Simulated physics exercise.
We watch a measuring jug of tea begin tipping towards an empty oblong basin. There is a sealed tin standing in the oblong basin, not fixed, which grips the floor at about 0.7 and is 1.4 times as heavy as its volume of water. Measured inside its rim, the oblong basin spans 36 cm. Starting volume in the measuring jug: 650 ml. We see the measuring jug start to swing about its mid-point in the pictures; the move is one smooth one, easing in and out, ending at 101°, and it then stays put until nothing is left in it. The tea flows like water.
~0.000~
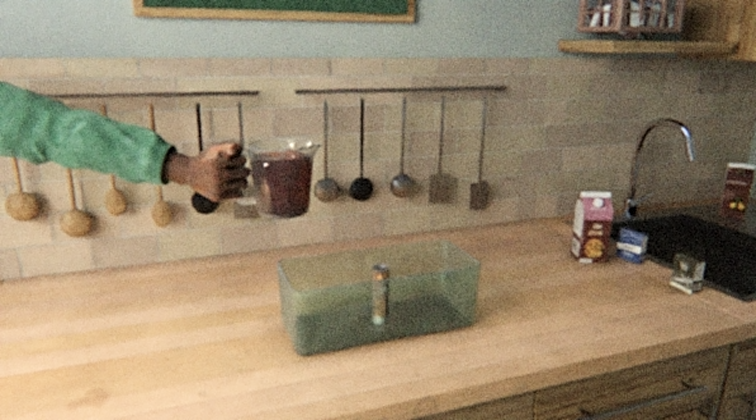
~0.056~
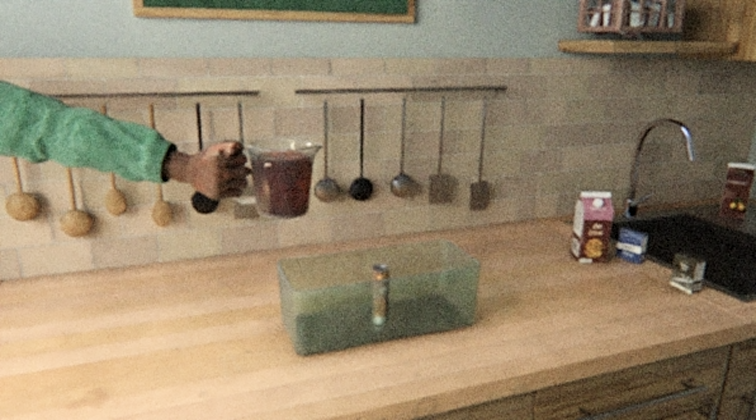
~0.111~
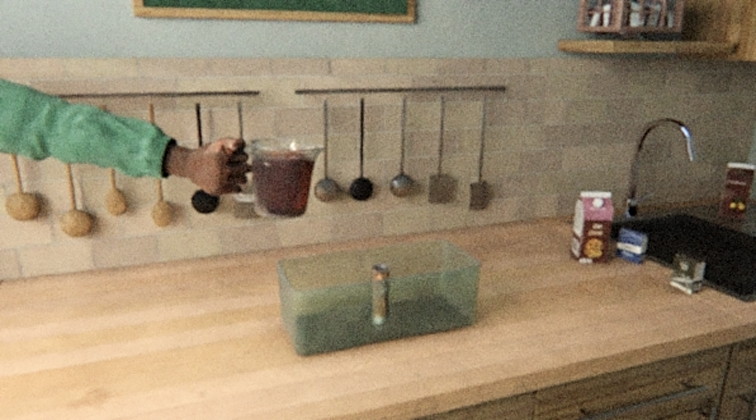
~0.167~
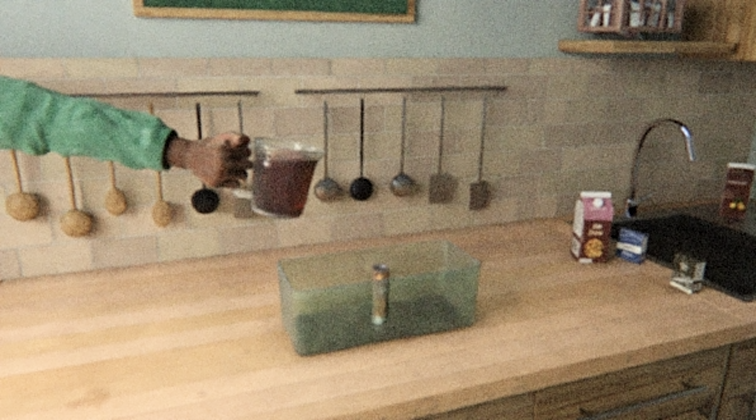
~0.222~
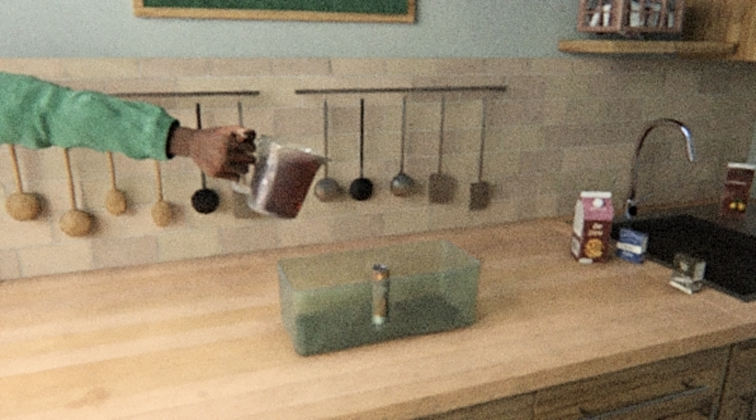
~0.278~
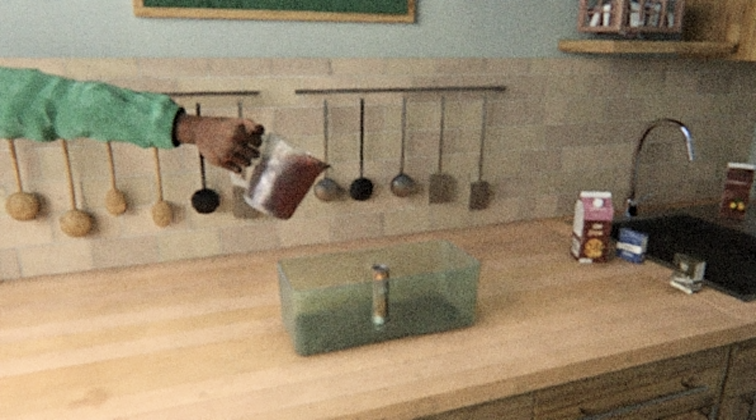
On a kitchen worktop, a green-sleeved hand holds a clear jug of dark tea, smoothly tilting it rightward above an oblong basin.
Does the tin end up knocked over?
No - I expect it to stay the right way up.
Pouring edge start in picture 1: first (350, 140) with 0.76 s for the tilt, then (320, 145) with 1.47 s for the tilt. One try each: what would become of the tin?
Trial 1 - tin stays standing; trial 2 - tin stays standing.
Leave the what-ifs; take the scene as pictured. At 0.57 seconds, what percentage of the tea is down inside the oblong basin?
10 %, roughly.
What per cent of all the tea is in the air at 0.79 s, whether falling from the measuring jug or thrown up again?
Estimated airborne part: Roughly 22 per cent.
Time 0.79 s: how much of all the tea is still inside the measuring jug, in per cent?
Close to 16 percent of the whole amount.
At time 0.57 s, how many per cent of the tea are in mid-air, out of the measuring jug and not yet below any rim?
I'd put it at about 28 percent.
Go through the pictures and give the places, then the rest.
Tilt 0°; pouring edge (322, 144); surface from (251, 158) to (311, 155); the oblong basin's rim runs from (284, 276) to (464, 253); the tin's top is at (381, 270), in the first picture.
Tilt 1°; pouring edge (322, 145); surface from (251, 158) to (311, 155), in the second picture.
Tilt 5°; pouring edge (324, 147); surface from (253, 157) to (312, 156), in the third picture.
Tilt 12°; pouring edge (327, 152); surface from (255, 157) to (315, 157), in the fourth picture.
Tilt 20°; pouring edge (330, 159); surface from (257, 161) to (320, 158), in the fifth picture.
Tilt 30°; pouring edge (332, 167); surface from (257, 166) to (328, 161), in the sixth picture.
Then, 0.57 s in, the tilt is 87° and 60 per cent is still to pour; the tin stands where it began.
Then, 0.79 s in, the tilt is 101° and 15 per cent is still to pour; the tin leans 6°.
Then, 1.01 s in, the tilt is 101° and 2 per cent is still to pour; the tin leans 4°.
Then, 1.26 s in, the tilt is 101° and 0 per cent is still to pour; the tin stands 1 cm from where it began.
Finally, the tin stands 1 cm from where it began.
